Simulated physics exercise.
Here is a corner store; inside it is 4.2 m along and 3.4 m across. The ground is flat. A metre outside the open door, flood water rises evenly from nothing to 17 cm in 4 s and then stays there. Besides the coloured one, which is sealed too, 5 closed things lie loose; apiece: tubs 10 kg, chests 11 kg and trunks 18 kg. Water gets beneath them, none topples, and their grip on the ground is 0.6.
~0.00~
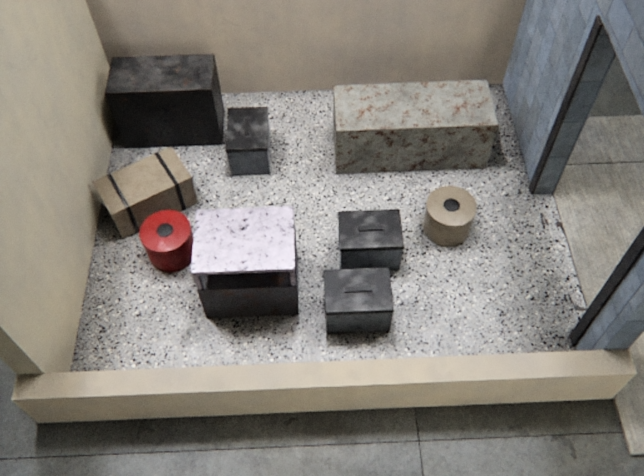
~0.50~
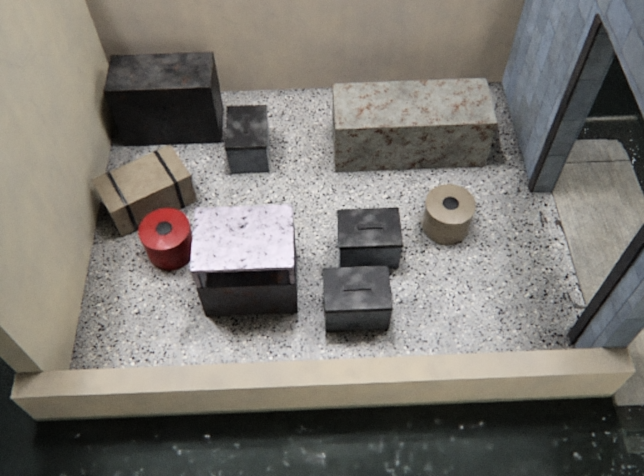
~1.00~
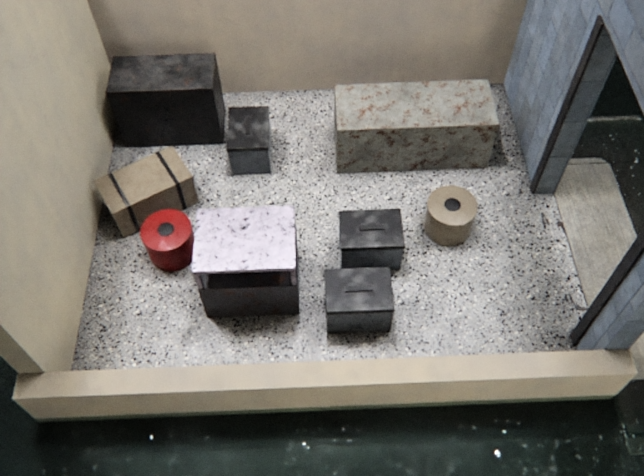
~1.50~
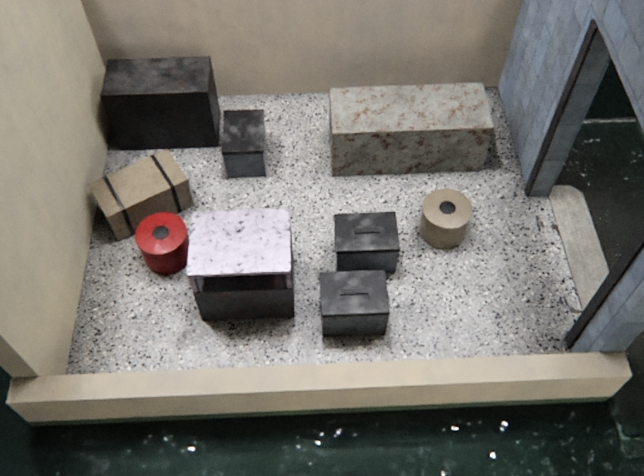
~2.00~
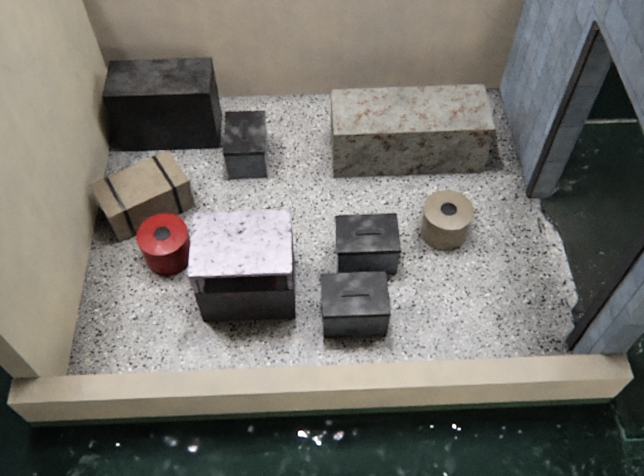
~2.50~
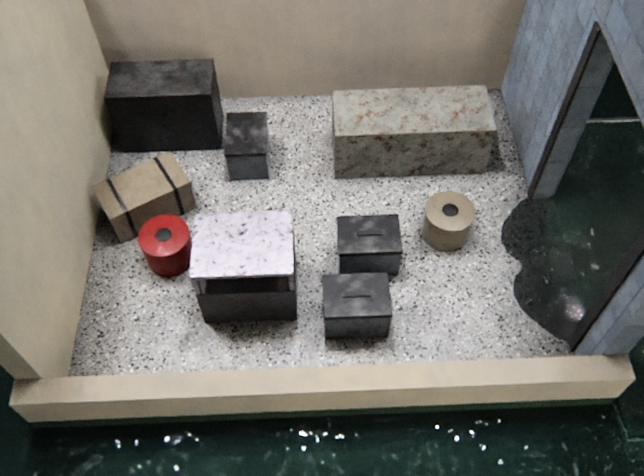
Dark water covering the ground outside a small walled room, then spreading through the open doorway at right, the contents staying still.
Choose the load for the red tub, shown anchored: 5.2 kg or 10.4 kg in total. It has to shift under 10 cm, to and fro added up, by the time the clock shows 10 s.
I expect that neither weight holds it.
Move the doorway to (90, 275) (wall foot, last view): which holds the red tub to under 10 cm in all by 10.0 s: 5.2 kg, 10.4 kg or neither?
In that case neither weight holds it.
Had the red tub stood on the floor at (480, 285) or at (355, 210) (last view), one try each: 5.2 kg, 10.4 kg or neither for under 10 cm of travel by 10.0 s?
In turn: Neither holds; neither is enough.
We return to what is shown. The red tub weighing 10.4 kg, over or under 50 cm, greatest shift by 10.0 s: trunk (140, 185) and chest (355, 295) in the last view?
In that order: Under, over.
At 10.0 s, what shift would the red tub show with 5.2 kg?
Roughly 40 cm.
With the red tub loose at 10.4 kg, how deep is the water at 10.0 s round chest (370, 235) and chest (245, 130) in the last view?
About 12 and 8 cm.
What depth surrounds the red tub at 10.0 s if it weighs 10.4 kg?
Roughly 11 cm.
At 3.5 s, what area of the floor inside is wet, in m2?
Some 1.5 m2.
After 3.5 s the red tub would be 0 cm from its start with 5.2 kg and 0 cm from its start with 10.4 kg; 0 cm of water round it then.
After 4.5 s the red tub would be 0 cm from its start with 5.2 kg and 0 cm from its start with 10.4 kg; 0 cm of water round it then.
After 7.0 s the red tub would be 13 cm from its start with 5.2 kg and 5 cm from its start with 10.4 kg; 4 cm of water round it then.
After 10.0 s the red tub would be 42 cm from its start with 5.2 kg and 64 cm from its start with 10.4 kg; 11 cm of water round it then.
